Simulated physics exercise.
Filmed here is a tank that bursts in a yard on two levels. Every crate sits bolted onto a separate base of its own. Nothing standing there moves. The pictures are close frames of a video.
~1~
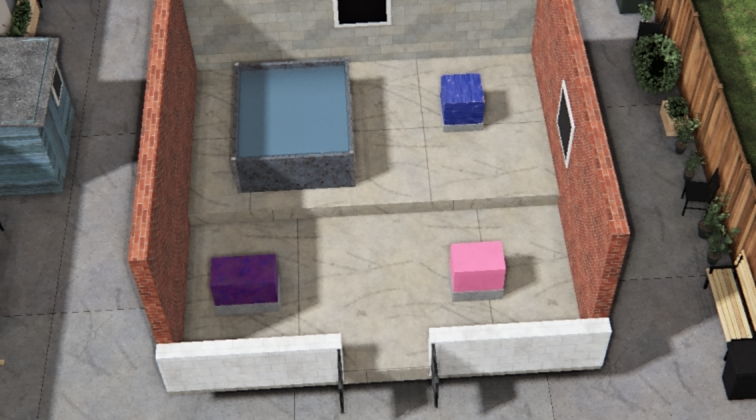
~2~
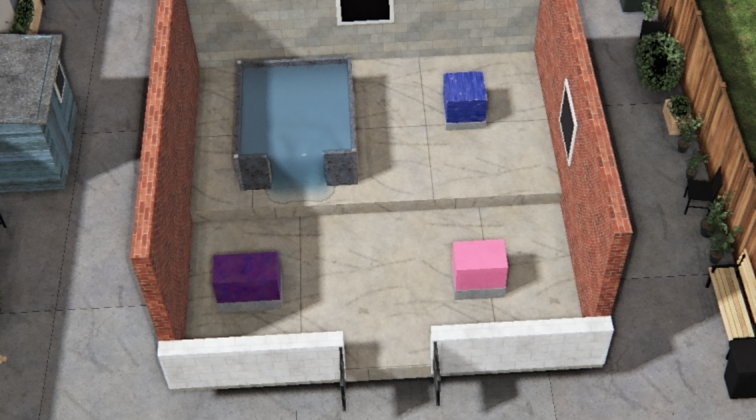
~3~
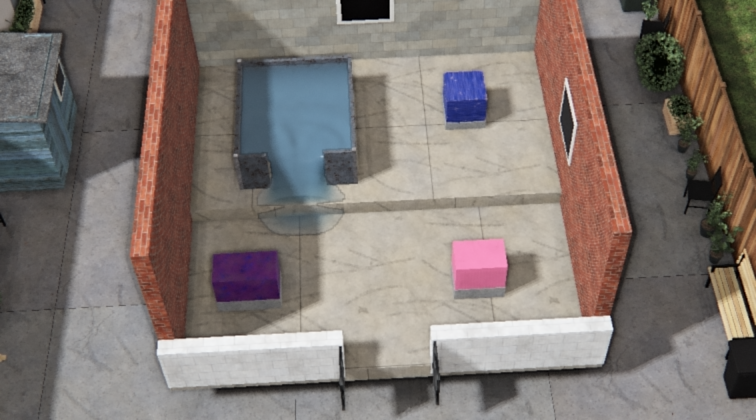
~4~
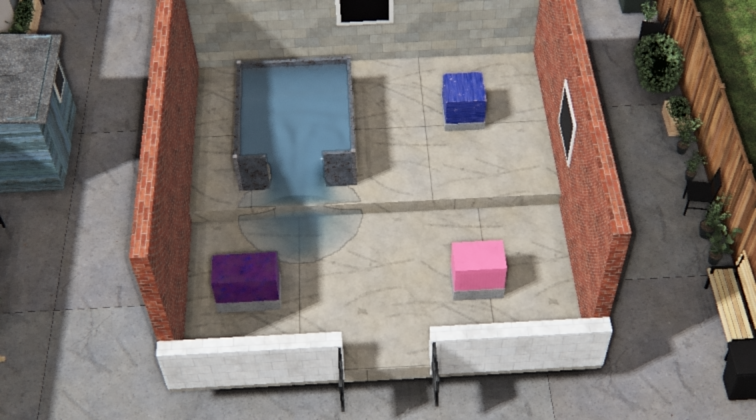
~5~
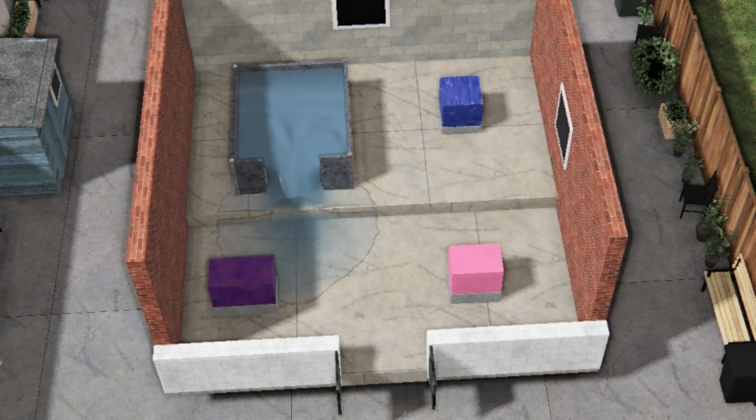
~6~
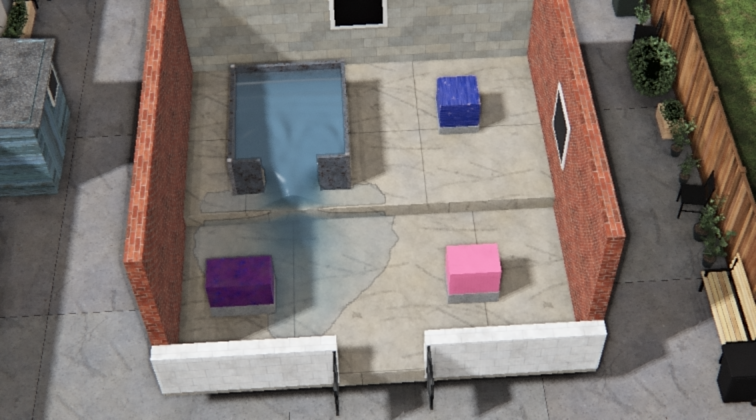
A large stone-walled tank of blue water stands at the back left of a walled, two-level paved yard, seen from high above and in front. A blue block sits at back right, with purple and pink blocks on the lower level between red brick side walls. The tank's front opens in the middle and water pours out, spreading over the step and around the purple block, while the view shifts slightly.
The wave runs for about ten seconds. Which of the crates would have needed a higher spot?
At the end, the purple crate will not stay dry; the pink crate will come through untouched; the blue crate will come through untouched.
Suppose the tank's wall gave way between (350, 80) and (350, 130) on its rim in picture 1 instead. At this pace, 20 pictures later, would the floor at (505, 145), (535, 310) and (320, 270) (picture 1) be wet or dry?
Soaked, soaked, untouched.
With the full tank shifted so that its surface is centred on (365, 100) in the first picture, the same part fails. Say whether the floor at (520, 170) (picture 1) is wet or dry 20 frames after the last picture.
Answer: Free of water.
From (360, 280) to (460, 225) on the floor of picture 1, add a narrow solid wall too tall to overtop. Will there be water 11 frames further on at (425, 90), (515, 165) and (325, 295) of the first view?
Outcome by spot, in order - unwatered, unwatered, watered.
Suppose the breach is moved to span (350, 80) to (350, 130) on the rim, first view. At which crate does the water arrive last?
Answer: The purple-painted one.
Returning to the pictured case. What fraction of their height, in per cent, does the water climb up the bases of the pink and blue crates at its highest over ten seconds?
Close to 40 per cent, and close to 0 per cent, in that order.
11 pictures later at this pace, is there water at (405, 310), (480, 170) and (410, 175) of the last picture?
Going through them in order, I'd say drenched, clear and clear.
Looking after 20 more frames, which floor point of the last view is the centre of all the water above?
Centre: Close to (298, 221).
A moment on, water covers 30 % of the floor; the purple crate water round its plinth, the pink crate not reached, the blue crate not reached.
Next, water covers 35 % of the floor; the purple crate water round its plinth, the pink crate water round its plinth, the blue crate not reached.
Then, water covers 40 % of the floor; the purple crate water round its plinth, the pink crate water round its plinth, the blue crate not reached.
Later, water covers 50 % of the floor; the purple crate water round its plinth, the pink crate water round its plinth, the blue crate not reached.
In the end, water covers 55 % of the floor; the purple crate was topped, the pink crate stayed above the water, the blue crate stayed above the water.
